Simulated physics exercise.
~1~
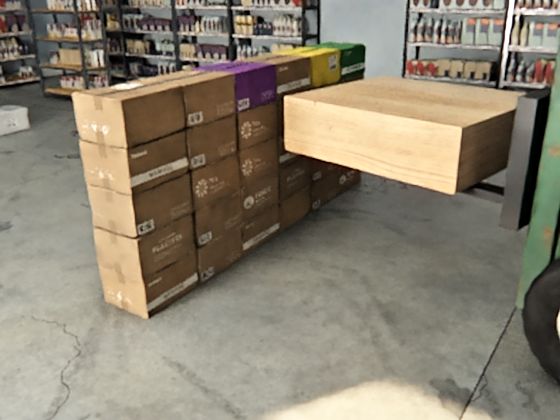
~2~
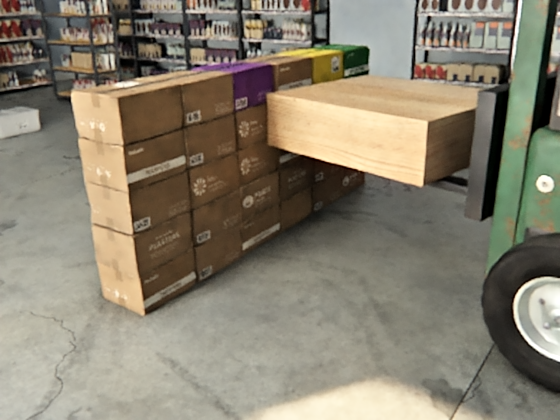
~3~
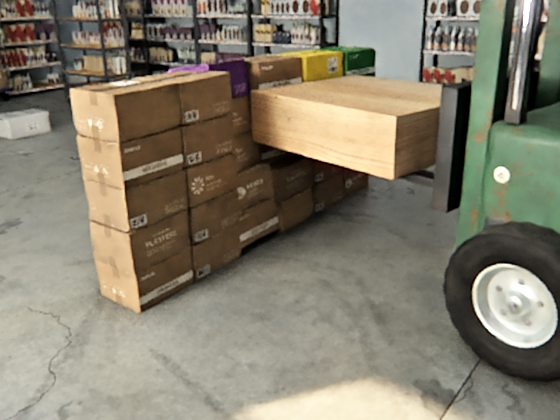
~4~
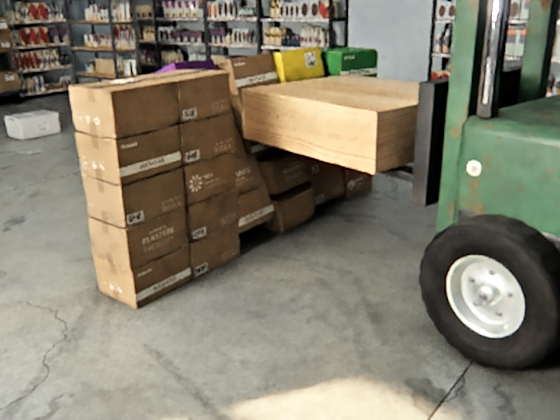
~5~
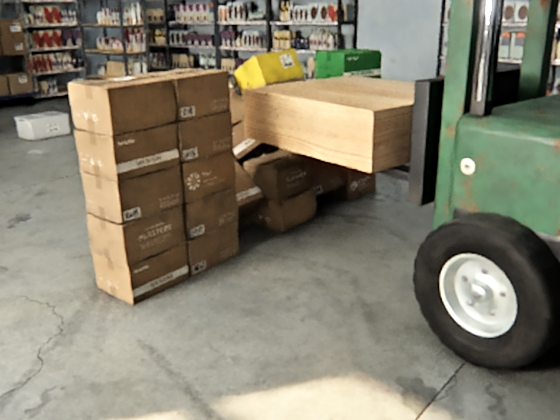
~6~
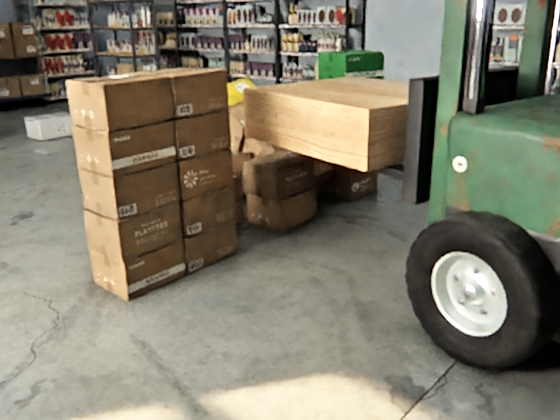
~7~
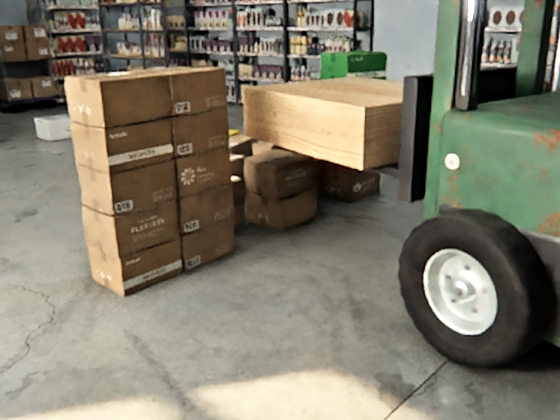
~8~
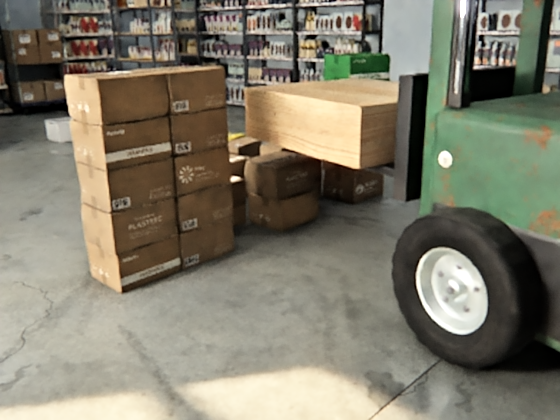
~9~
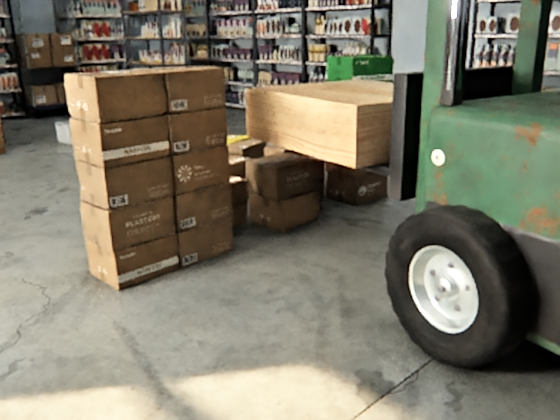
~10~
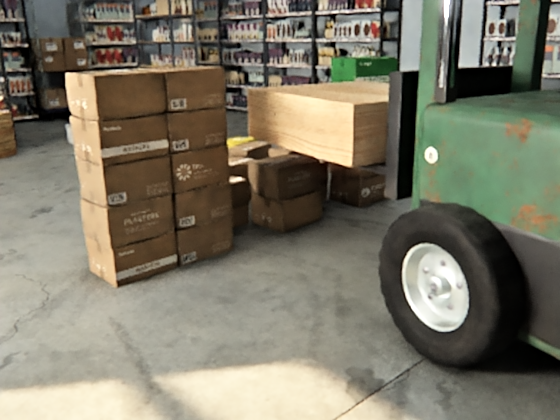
A green forklift rolls in from the right, carrying a large wooden block at the upper part of a long wall of stacked cardboard cartons. The block pushes into the face, and the top row bends away, with the purple and yellow cartons shifting left and tilting. Then the middle of the wall gives way, and cartons tumble behind and beneath the load while the purple one drops from sight. The yellow carton tips over and falls behind the near stack. The forklift halts, leaving the near columns upright, a low heap beside them, and the green carton still up at the far end.
